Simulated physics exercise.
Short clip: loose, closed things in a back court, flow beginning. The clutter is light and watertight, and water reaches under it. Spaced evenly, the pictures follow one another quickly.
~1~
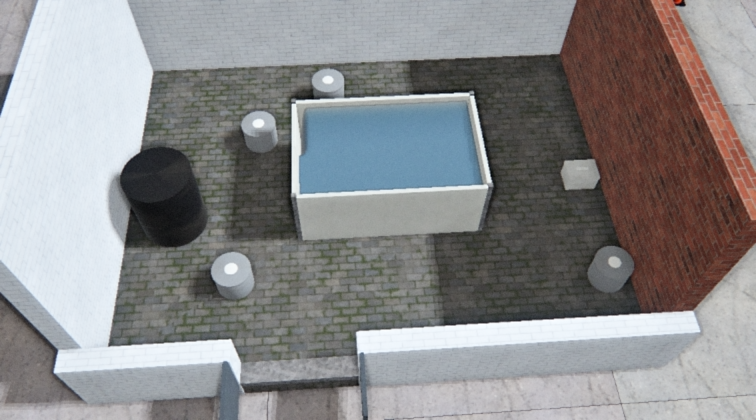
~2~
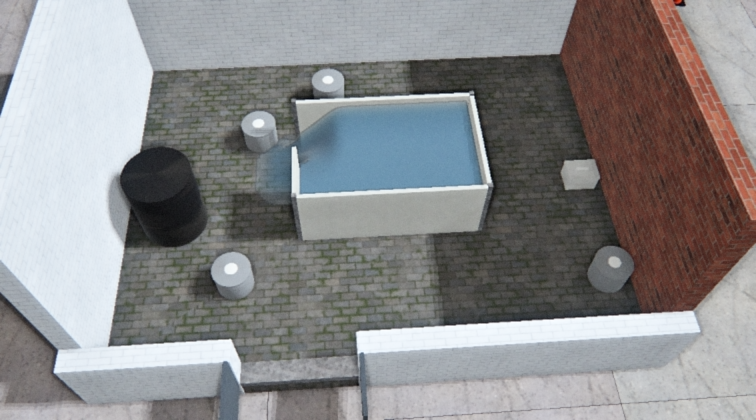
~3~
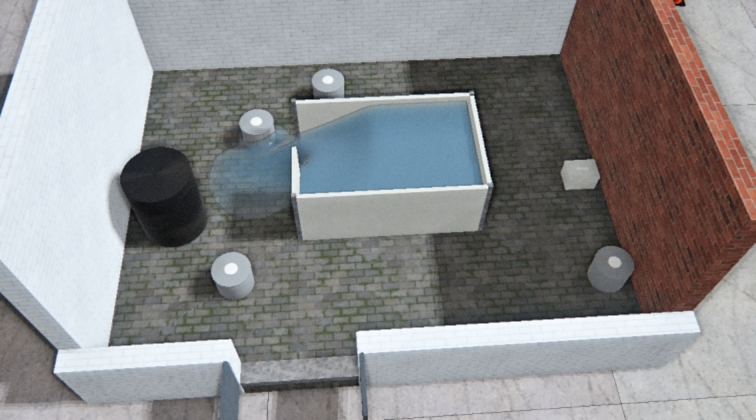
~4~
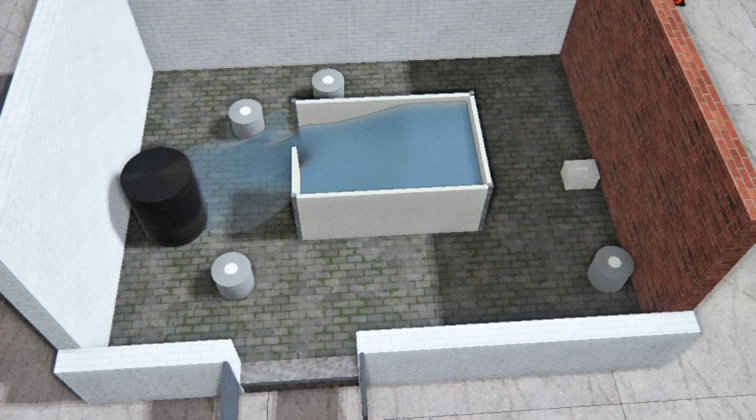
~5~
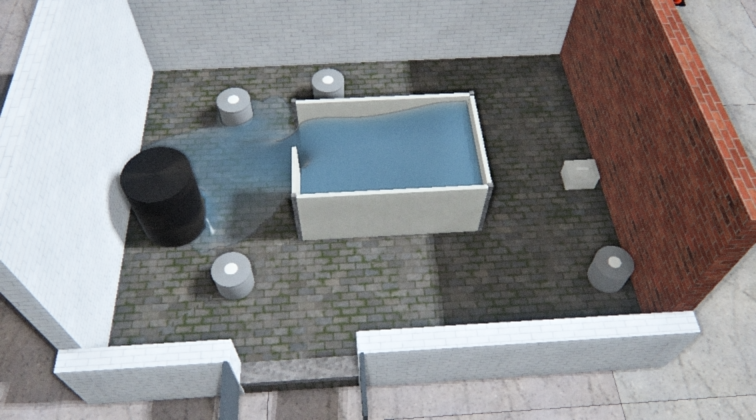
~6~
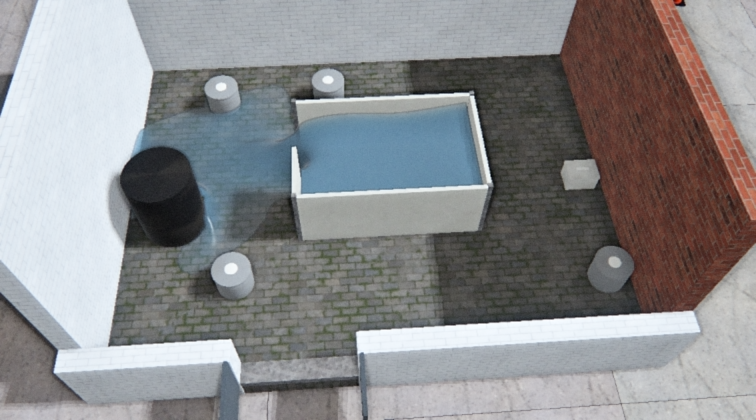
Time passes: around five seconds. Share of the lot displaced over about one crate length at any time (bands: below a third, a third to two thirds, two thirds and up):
A third to two thirds.
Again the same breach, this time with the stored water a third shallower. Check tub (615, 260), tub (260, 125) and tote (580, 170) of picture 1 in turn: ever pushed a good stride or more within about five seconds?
The first stopped before it, the second reached the mark, the third stopped before it.
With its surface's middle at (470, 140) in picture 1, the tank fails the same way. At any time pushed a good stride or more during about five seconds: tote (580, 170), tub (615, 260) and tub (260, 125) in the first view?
In order: Remained close by, remained close by, went well off.
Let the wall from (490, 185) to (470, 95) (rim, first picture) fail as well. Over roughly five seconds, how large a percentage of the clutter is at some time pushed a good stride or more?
Roughly 100 %.
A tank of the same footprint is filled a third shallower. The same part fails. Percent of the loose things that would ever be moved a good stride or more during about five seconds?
I'd put it near 60 percent.
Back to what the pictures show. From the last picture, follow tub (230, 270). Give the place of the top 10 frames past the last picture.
My guess is roughly (261, 303).
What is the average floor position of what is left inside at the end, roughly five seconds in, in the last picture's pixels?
Mean position: About (531, 206).
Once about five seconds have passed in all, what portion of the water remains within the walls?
My answer is close to 98 percent.
A moment on, 1 of 5 are well off their spots; 0 afloat.
Next, 2 of 5 are well off their spots; 1 afloat.
Later, 3 of 5 are well off their spots; 2 afloat.
In the end, 3 of 5 are well off their spots, and 3 have been at some point; 2 afloat.
